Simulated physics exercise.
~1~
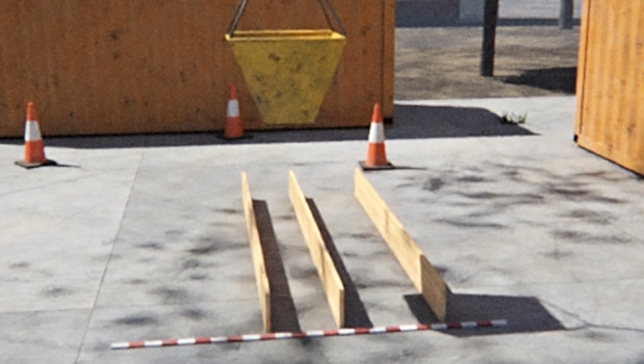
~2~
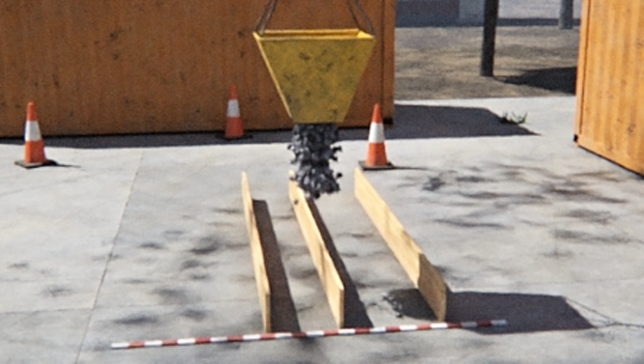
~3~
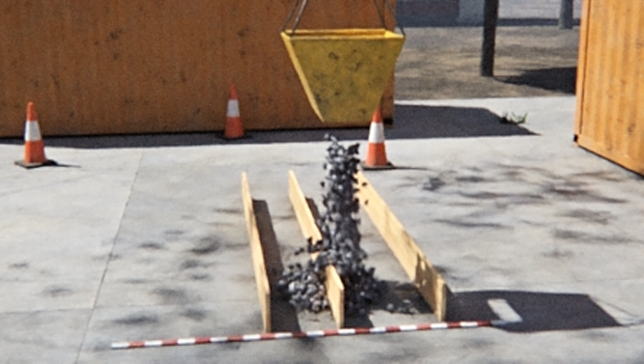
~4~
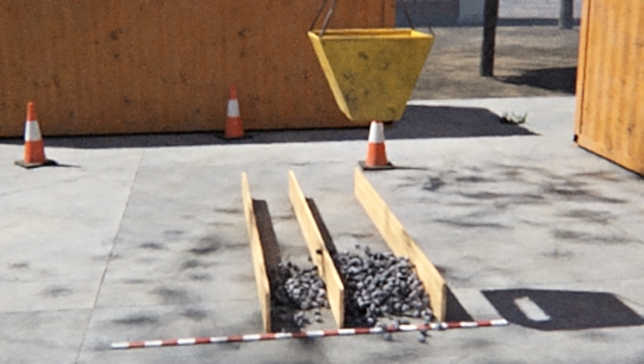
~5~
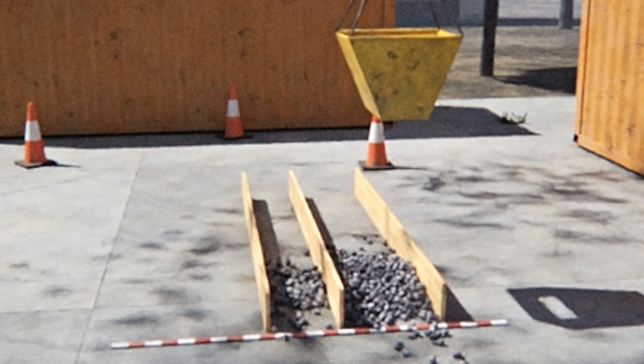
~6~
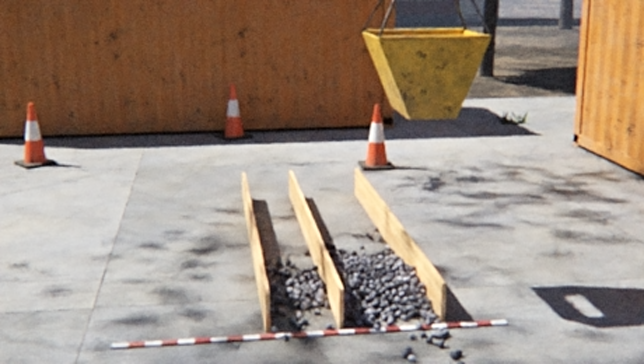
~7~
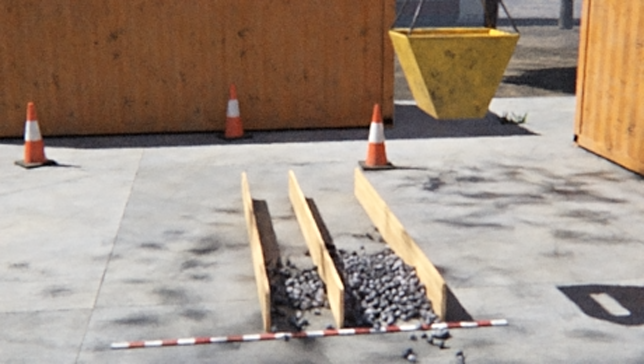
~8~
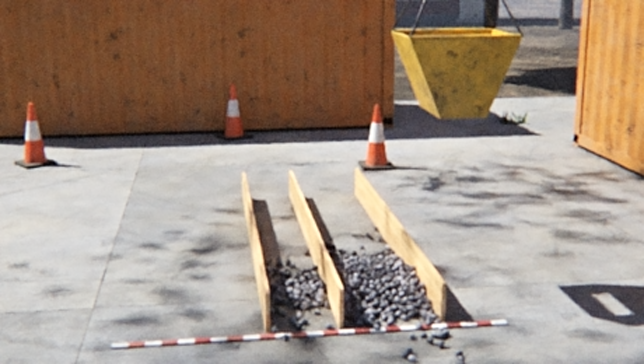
A yellow hopper hanging from a crane moves rightwards over three wooden boards on concrete, dropping grey stones that settle in both bays, mostly the right one, with a few rolling out in front, while the empty hopper continues right and stops.
